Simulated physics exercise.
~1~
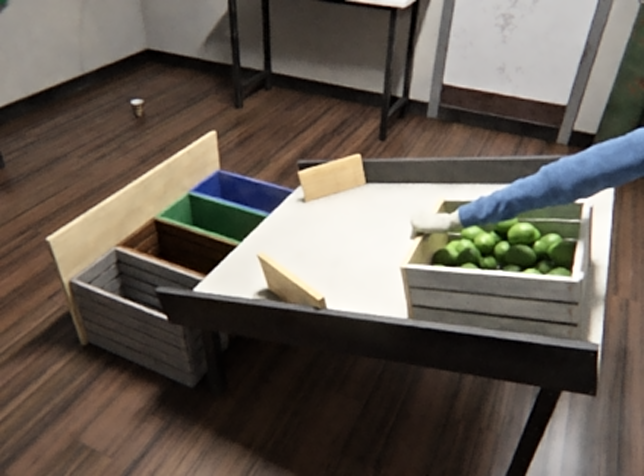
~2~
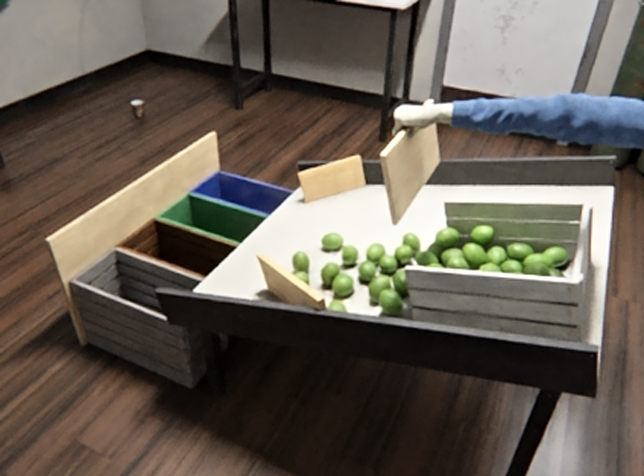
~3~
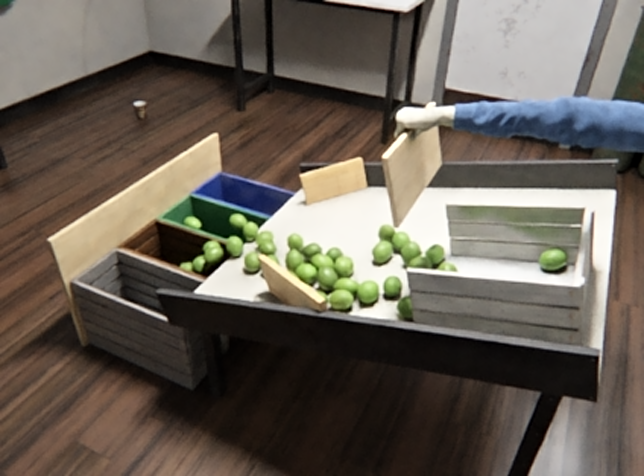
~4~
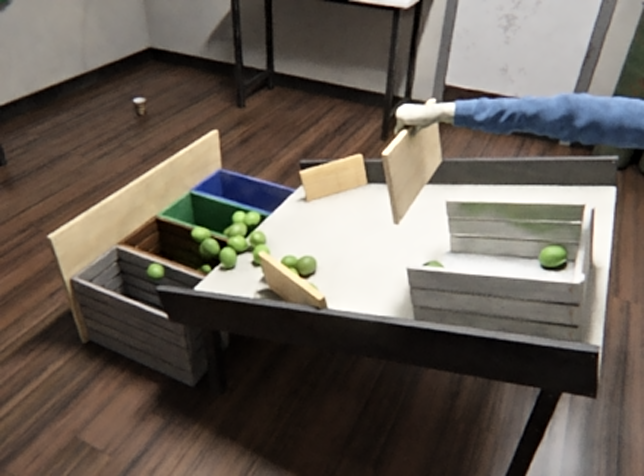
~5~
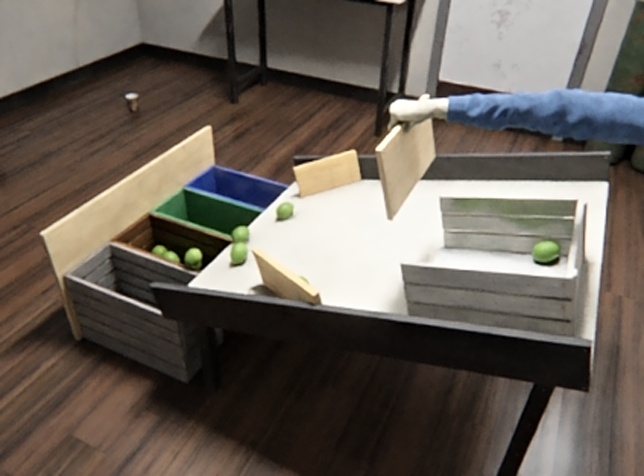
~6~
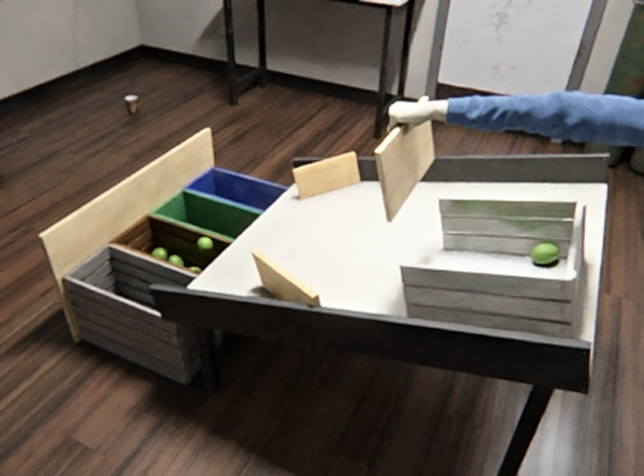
Limes roll down a sloped table into colored bins after a gloved hand lifts a gate.
